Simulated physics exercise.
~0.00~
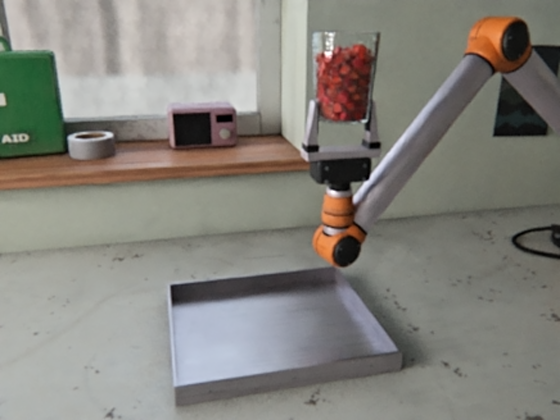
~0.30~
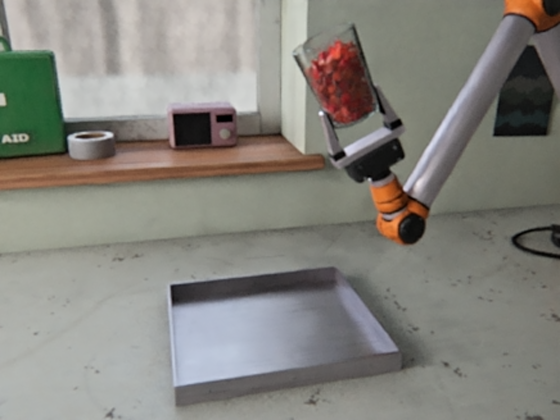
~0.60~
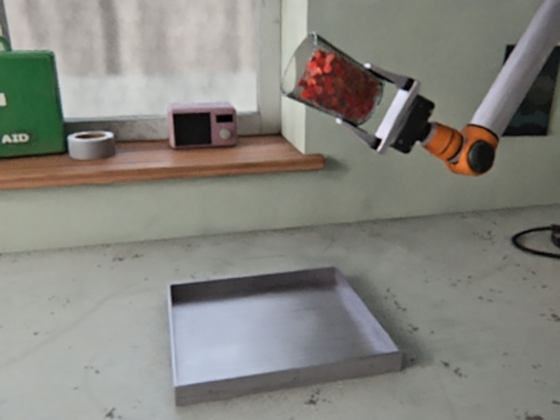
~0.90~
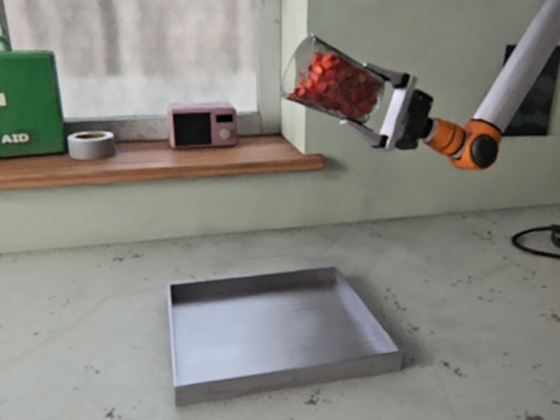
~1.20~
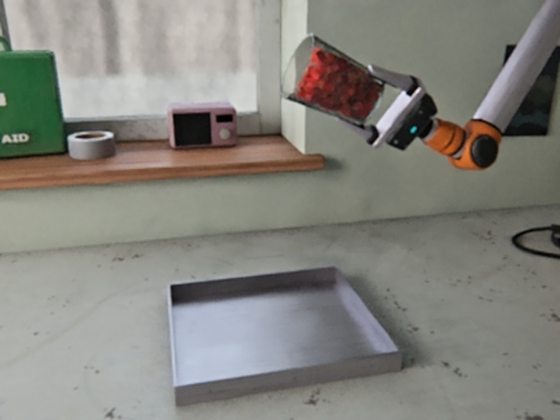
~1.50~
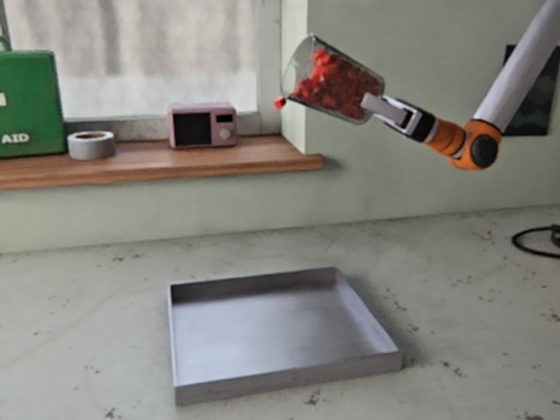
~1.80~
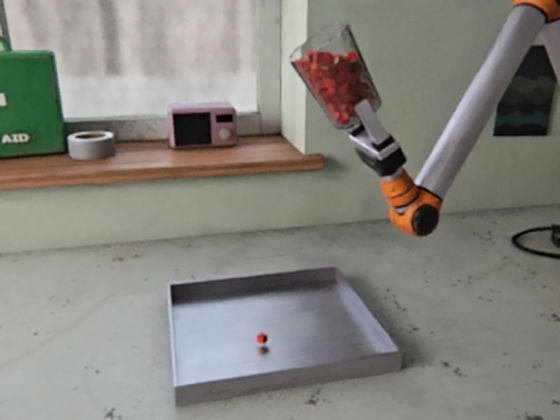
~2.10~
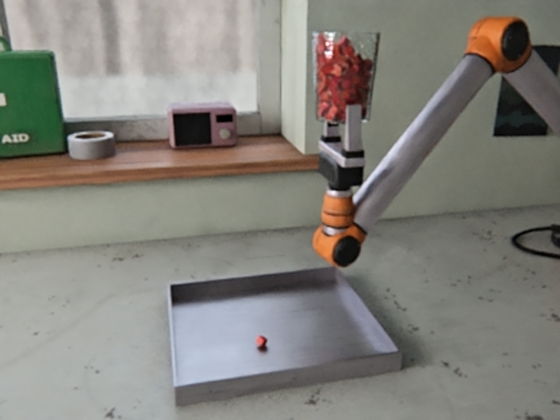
A robot arm with orange joints holds up a clear tumbler full of small red pieces, above a shallow grey tray on a pale tabletop. It tips the tumbler to the left until it lies nearly on its side, its mouth slanting slightly upward. Holding that tilt, the gripper twists the tumbler about its own length, and the red pieces shift inside. One piece slips out at the rim and drops into the tray as the arm begins to raise the glass again. Finally the tumbler stands upright, still holding nearly everything, while a single red piece rests in the tray.
